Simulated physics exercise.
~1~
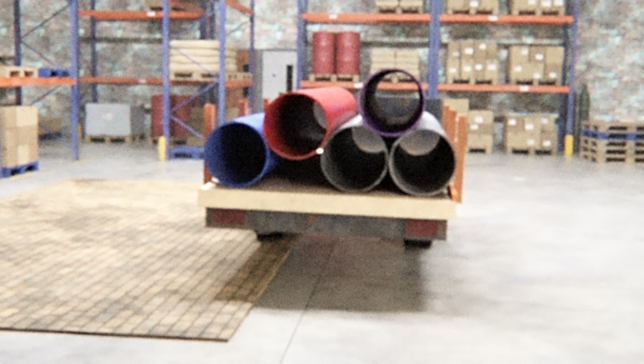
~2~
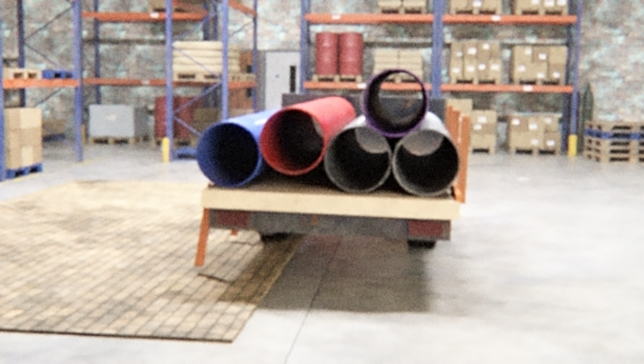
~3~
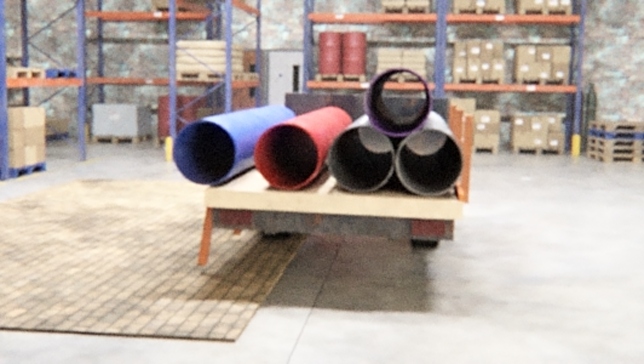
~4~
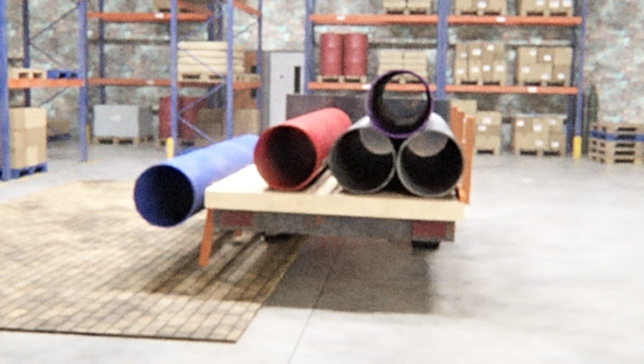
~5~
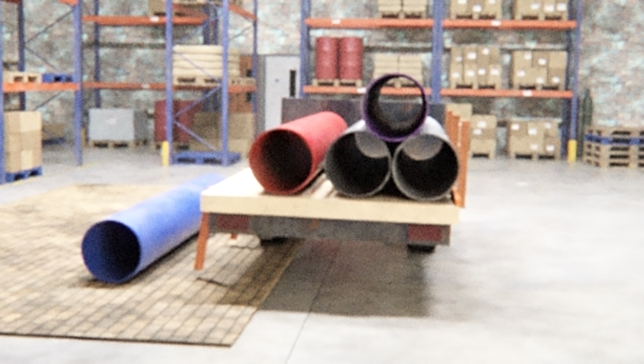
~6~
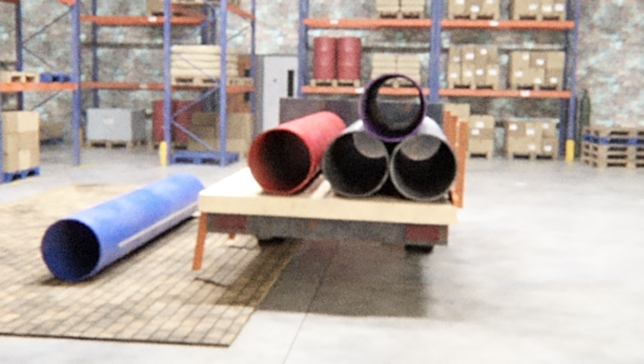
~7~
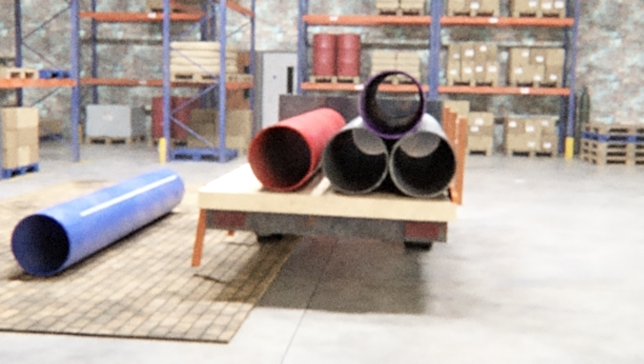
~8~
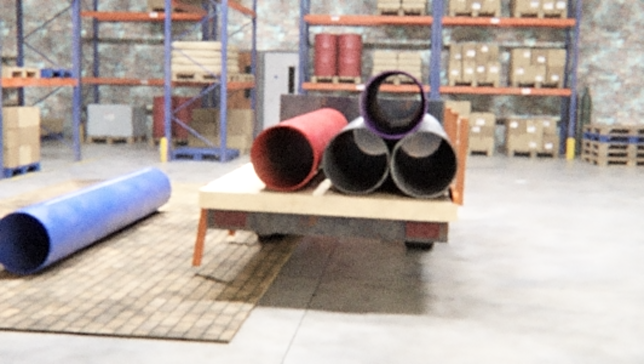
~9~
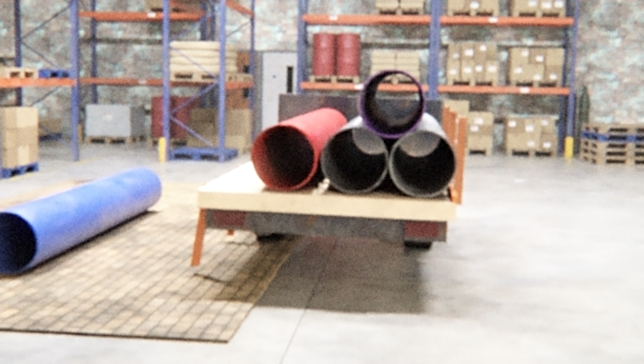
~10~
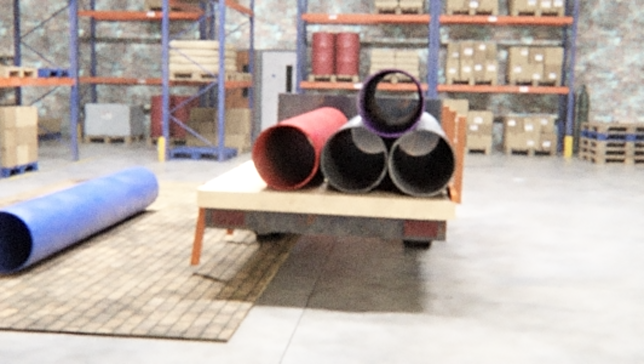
To begin with, five large pipes lie on the flat wooden deck of a low trailer parked in a warehouse, with a purple-rimmed one resting on top of two dark grey ones. The orange posts on the left edge swing down, and the blue and red pipes start rolling left. The red pipe soon settles on the deck, while the blue one keeps going and drops over the left side. It lands on the brick-patterned patch of floor and rolls farther left before stopping. The other four pipes remain on the trailer, the purple one still on top.
